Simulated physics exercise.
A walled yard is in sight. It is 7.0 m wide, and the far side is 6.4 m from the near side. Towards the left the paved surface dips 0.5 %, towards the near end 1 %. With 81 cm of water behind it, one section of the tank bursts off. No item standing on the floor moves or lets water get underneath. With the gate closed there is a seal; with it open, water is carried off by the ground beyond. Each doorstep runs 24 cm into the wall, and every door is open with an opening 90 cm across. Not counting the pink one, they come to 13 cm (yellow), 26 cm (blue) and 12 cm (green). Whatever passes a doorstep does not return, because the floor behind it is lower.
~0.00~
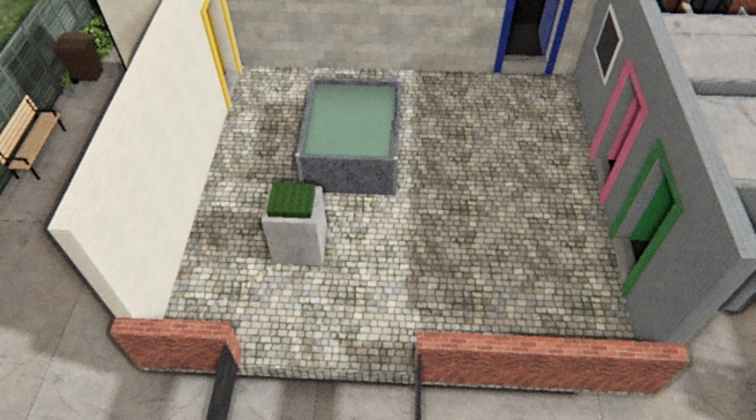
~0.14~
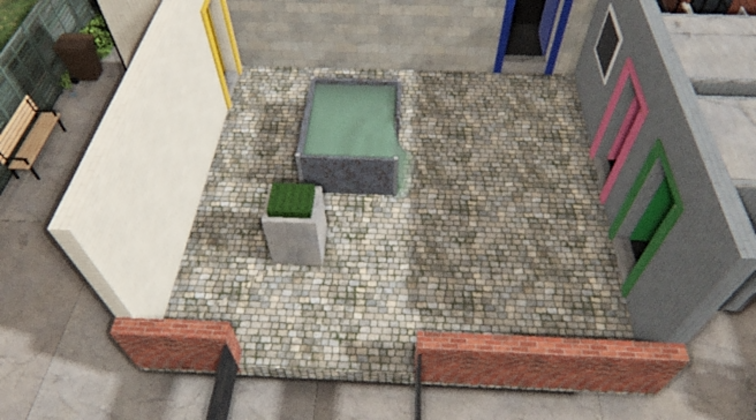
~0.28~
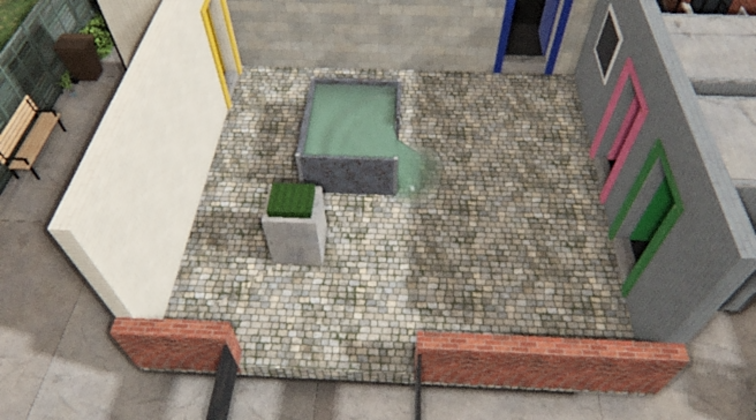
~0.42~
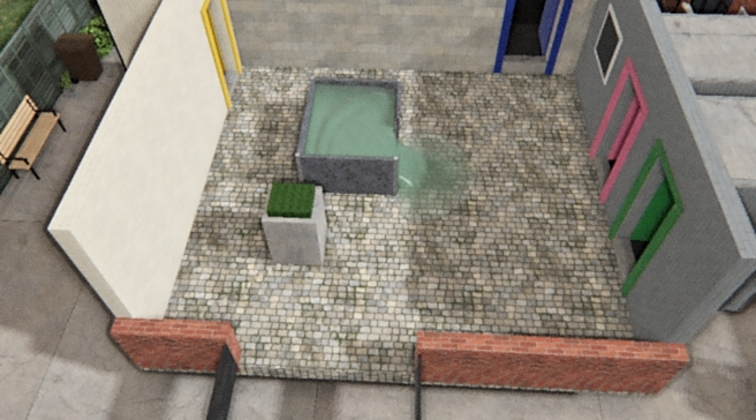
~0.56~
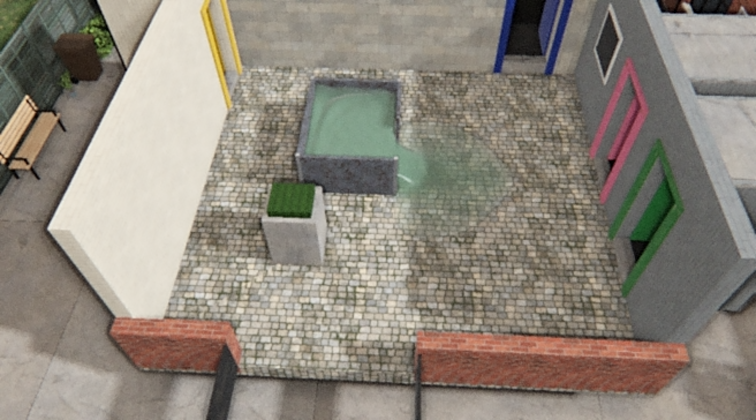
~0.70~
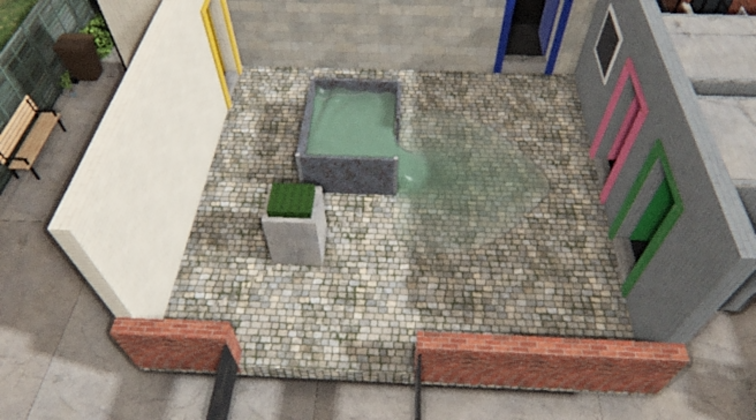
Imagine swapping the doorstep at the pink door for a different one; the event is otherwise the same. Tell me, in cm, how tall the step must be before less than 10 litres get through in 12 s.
It would have to be roughly 24 cm high.
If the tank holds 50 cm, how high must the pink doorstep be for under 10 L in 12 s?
Then a height close to 13.0 cm.
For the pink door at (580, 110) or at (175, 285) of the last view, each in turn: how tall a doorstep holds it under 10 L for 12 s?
13.0 and 8.5 cm.
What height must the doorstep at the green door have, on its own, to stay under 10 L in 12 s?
I'd raise green to close to 19 cm.
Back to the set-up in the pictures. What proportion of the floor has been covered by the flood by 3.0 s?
Wet share: Near 40 %.
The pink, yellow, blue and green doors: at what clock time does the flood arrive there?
It gets to pink after 0.9 s, yellow after 7.5 s, blue after 1.8 s and green after 1.3 s.
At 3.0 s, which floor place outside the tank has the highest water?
Near pixel (631, 368).
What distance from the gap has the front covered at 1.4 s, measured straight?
Roughly 4.0 m.
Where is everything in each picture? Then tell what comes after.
In the first frame, the tank at (352, 120) is whole and still, 81 cm deep; the pink door at (615, 137) is dry.
In the second frame, the front is at (411, 164), 0.3 m from the gap at (395, 163); 0.2 m2 of floor is wet, 81 cm left at the back.
In the third frame, the gap is at (395, 163), the front 0.8 m out at (438, 175); the back of the tank holds 80 cm.
In the fourth frame, the front is at (471, 179), 1.4 m from the gap at (395, 164); 2.1 m2 of floor is wet, 72 cm left at the back.
In the fifth frame, the front is at (509, 180), 2.0 m from the gap at (395, 164); 3.9 m2 of floor is wet, 69 cm left at the back.
In the sixth frame, water pours out at (395, 163) and has run 2.6 m, to (544, 189); about 5 cm deep outside, 69 cm at the back; 1.0 m in a straight line remain to the pink door at (615, 137).
After 1.4 s water covers 35 % of the floor, deepest (34 cm) near (408, 177); 10 cm at the pink door, 27 litres in over its 6 cm doorstep.
After 3.0 s water covers 40 % of the floor, deepest (28 cm) near (631, 368); 19 cm at the pink door, 188 litres in over its 6 cm doorstep.
After 12.0 s water covers 95 % of the floor, deepest (9 cm) near (156, 346); 4 cm at the pink door, 284 litres in over its 6 cm doorstep.
At the pink door as built, the water arrived by 1.0 s and peaked near 21 cm at 2.6 s.
With a doorstep of 21 cm, 23 litres would have come in within the 12 s; with 28.5 cm, 0 litres. So under 10 litres takes about 24 cm.
